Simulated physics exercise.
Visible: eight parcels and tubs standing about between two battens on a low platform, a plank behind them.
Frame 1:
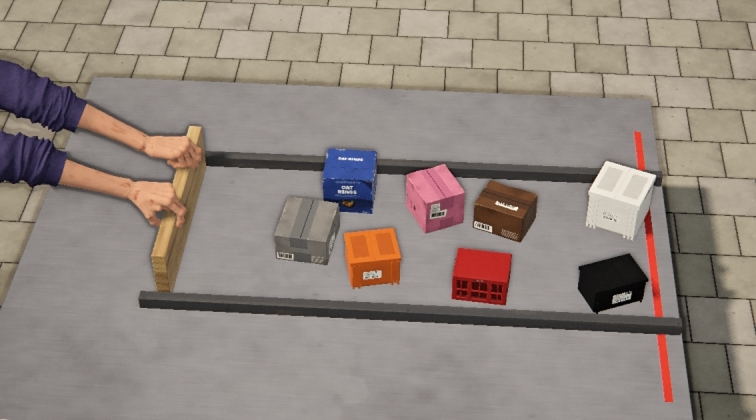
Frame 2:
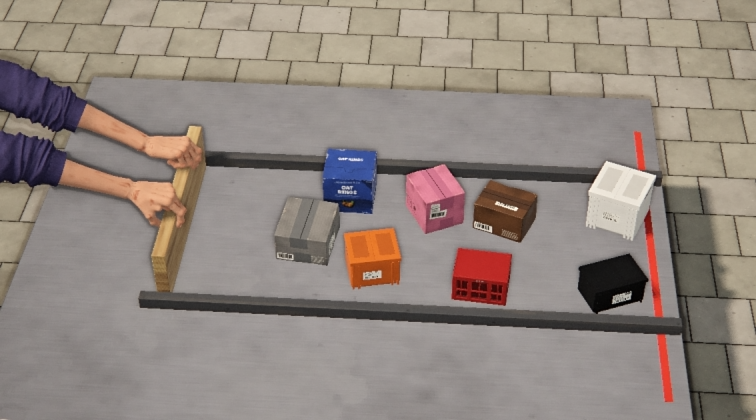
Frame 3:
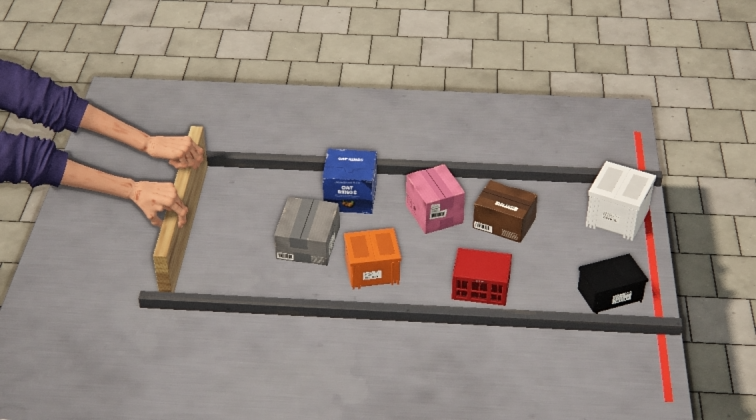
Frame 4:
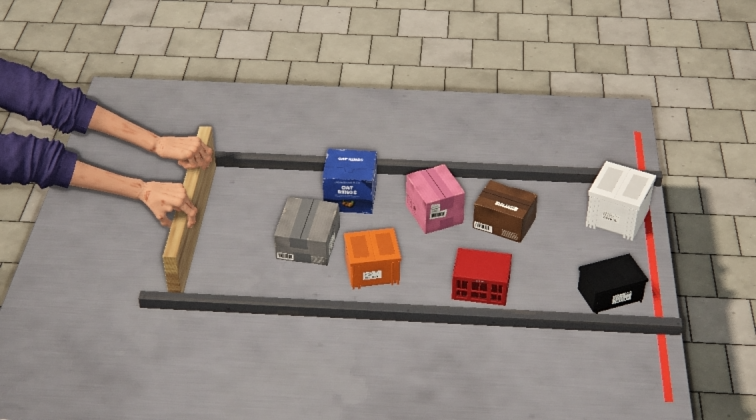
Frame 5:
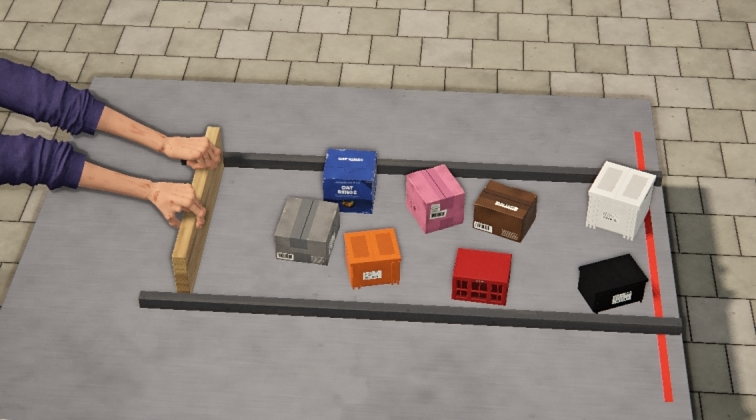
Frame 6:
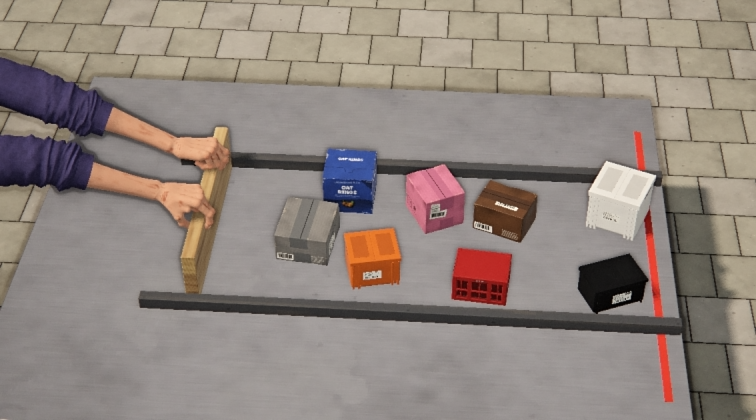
Two hands slide a wooden plank slightly right toward eight parcels and tubs standing still.
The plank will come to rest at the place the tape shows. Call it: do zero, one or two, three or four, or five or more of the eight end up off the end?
Five or more end up off it.
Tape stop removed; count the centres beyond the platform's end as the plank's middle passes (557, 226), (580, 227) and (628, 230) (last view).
3, 3 and 5.
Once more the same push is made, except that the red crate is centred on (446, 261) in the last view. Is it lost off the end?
Outcome for the red crate: It drops.
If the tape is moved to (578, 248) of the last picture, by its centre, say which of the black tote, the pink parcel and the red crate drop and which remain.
Taking them in turn: Black tote ends up off it, pink parcel is still there, red crate is still there.
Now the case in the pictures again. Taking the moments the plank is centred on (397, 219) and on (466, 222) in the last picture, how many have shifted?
It comes to 6 for the first spot, 7 for the other.
Soon after, none off yet; white tote at rest near (620, 201); black tote at rest near (612, 284); brown parcel moved a little near (516, 214).
At rest, the number that fall off is five or more; fallen, grey parcel, blue box, orange tote, pink parcel, red crate, brown parcel, black tote and white tote.
